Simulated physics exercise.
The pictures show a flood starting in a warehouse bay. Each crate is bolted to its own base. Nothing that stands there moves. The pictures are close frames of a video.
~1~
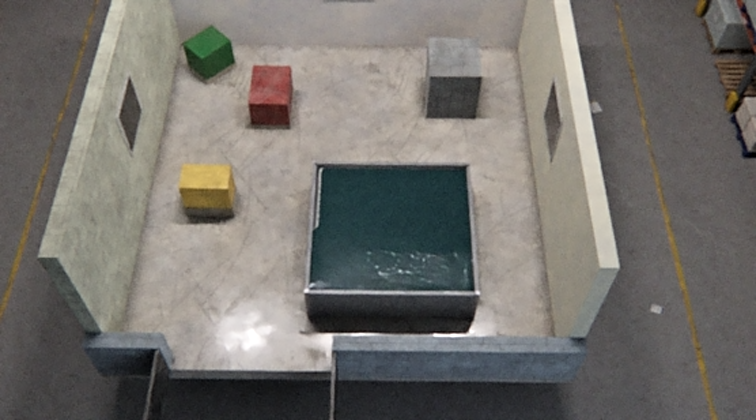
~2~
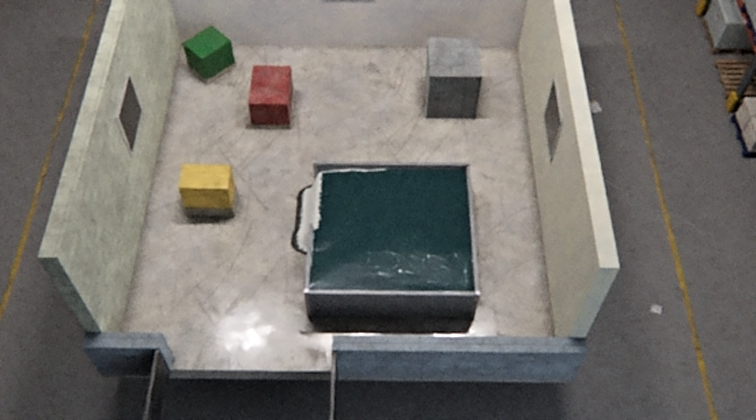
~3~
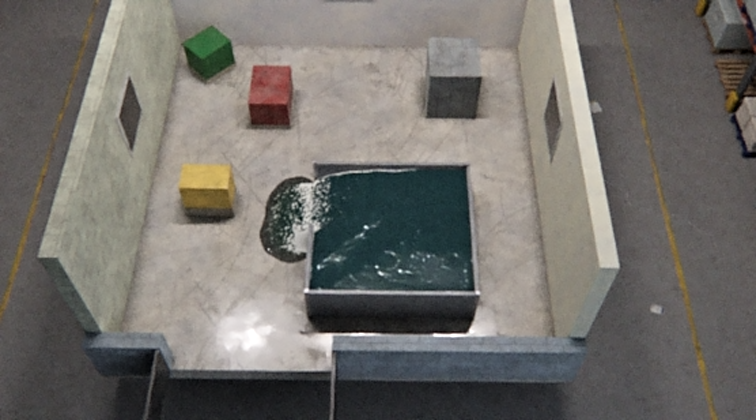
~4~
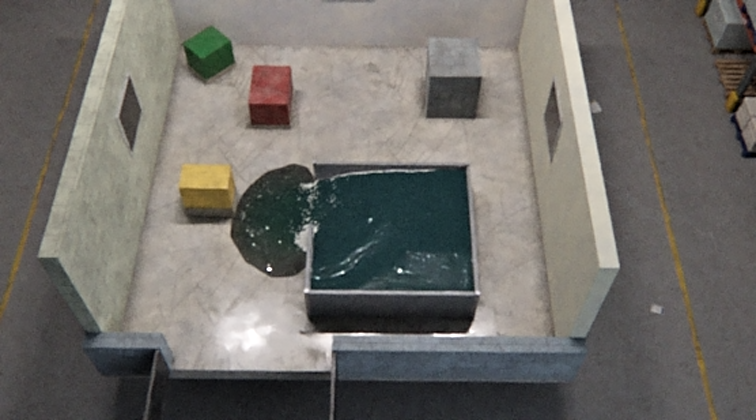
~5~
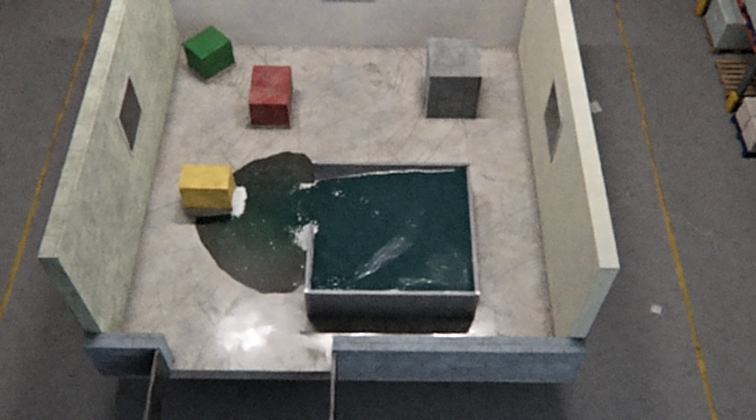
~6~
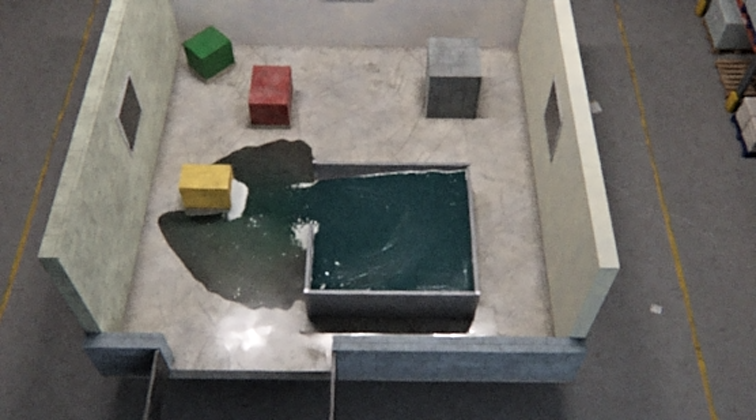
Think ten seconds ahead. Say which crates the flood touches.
The yellow crate is soaked; the red crate is soaked; the green crate is soaked.
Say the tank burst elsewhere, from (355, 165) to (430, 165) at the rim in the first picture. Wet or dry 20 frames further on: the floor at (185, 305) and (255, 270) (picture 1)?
In that order: Clear, clear.
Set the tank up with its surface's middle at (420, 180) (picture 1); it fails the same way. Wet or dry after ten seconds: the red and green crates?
One by one: Red crate takes water; green crate is soaked.
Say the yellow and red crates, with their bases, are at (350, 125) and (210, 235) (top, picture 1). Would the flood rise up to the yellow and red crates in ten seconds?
Yellow remains dry, red ends up wet.
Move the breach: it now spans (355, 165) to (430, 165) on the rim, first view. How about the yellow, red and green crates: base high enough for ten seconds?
My reading: Yellow is spared, red is soaked, green ends up wet.
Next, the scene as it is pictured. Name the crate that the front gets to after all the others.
It is the green crate.
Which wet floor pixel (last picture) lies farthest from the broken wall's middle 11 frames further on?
At about (181, 47).
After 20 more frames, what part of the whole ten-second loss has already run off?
Close to 10 %.
A moment on, water covers 25 % of the floor; the yellow crate water round its plinth, the red crate water round its plinth, the green crate not reached.
Next, water covers 35 % of the floor; the yellow crate water round its plinth, the red crate water round its plinth, the green crate water round its plinth.
Then, water covers 50 % of the floor; the yellow crate water round its plinth, the red crate water round its plinth, the green crate water round its plinth.
Later, water covers 75 % of the floor; the yellow crate water round its plinth, the red crate water round its plinth, the green crate water round its plinth.
In the end, water covers 100 % of the floor; the yellow crate was topped, the red crate was topped, the green crate was topped.
